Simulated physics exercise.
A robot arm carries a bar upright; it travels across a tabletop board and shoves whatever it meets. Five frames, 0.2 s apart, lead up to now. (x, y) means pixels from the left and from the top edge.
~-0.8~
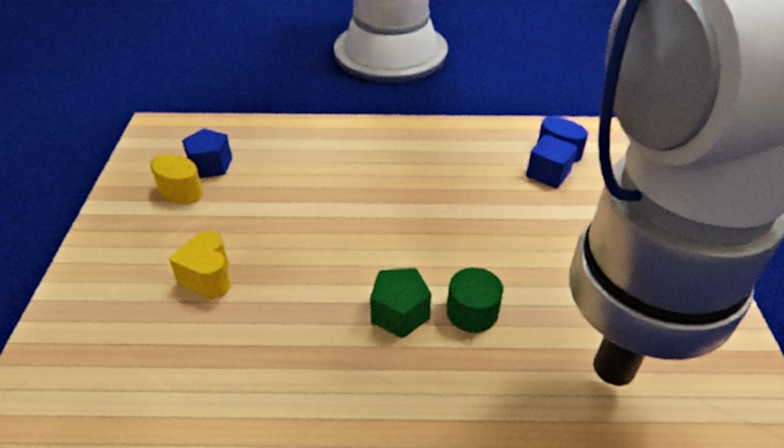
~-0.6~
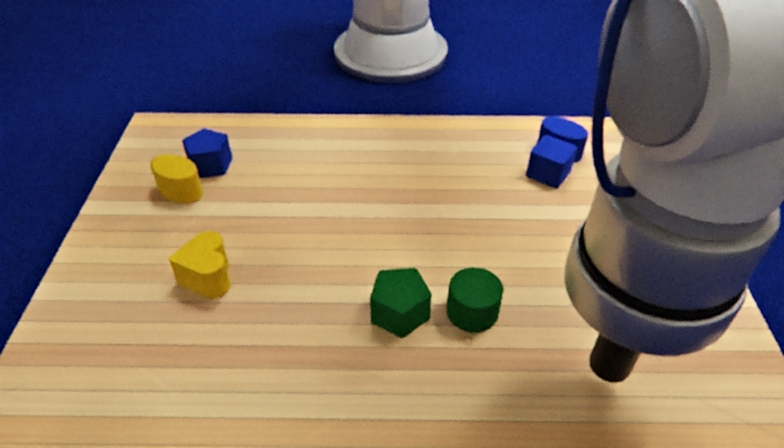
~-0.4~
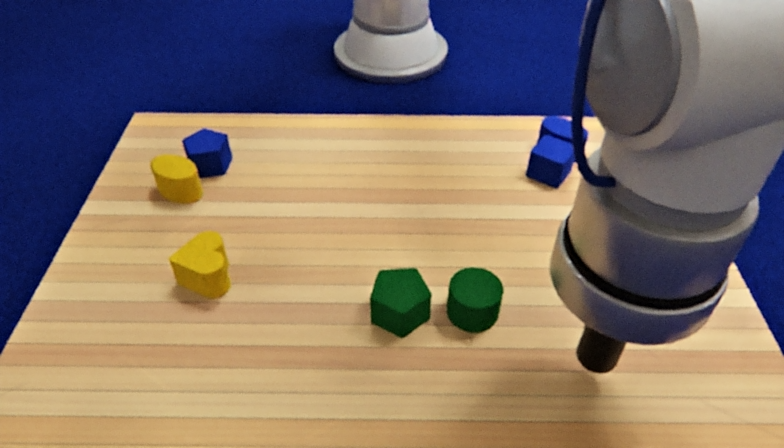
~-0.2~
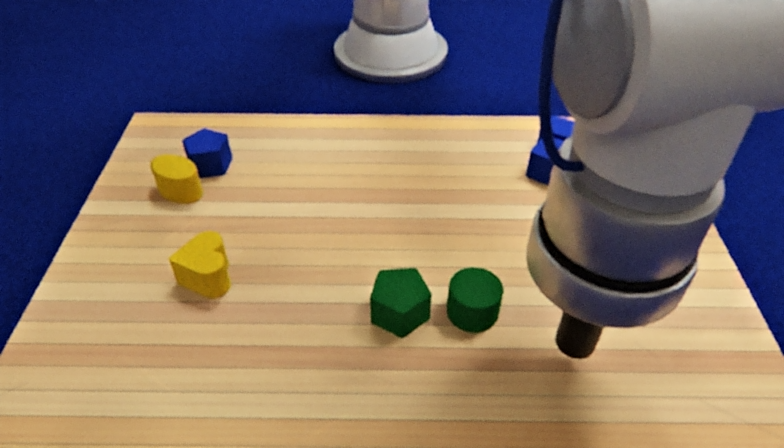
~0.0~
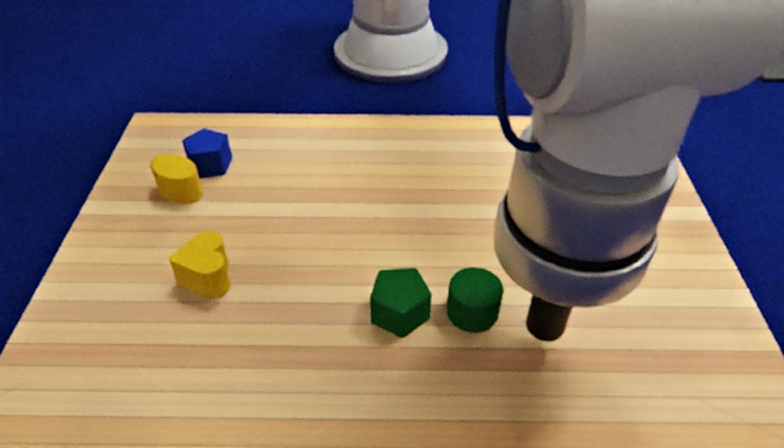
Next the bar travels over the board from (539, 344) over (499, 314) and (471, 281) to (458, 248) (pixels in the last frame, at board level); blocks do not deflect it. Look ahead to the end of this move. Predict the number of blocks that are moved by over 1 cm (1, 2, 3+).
One moves.
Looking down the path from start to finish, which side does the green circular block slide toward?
That's a shift to the left.
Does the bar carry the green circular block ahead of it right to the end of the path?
No, it doesn't check out.
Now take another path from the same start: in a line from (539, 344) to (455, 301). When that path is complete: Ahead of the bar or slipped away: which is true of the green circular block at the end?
Kept ahead.
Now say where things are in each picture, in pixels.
Lower end of the bar at (614, 369), tops of blocks, green five-sided block at (400, 288), green circular block at (476, 286), in the first frame.
Bar at (609, 366), blocks as before, in the second frame.
Bar at (596, 357), blocks as before, in the third frame.
Bar at (575, 343), blocks as before, in the fourth frame.
Bar at (545, 326), green five-sided block at (400, 288), green circular block at (476, 286), in the fifth frame.
What follows on the original path. One third of the way, bar at (502, 296); green circular block at (459, 278).
Two thirds of the way, bar at (474, 263); green five-sided block at (393, 287), turned 15° anticlockwise; green circular block at (431, 259).
At the end, bar at (460, 230); green five-sided block at (393, 287), turned 15° anticlockwise; green circular block at (429, 257).
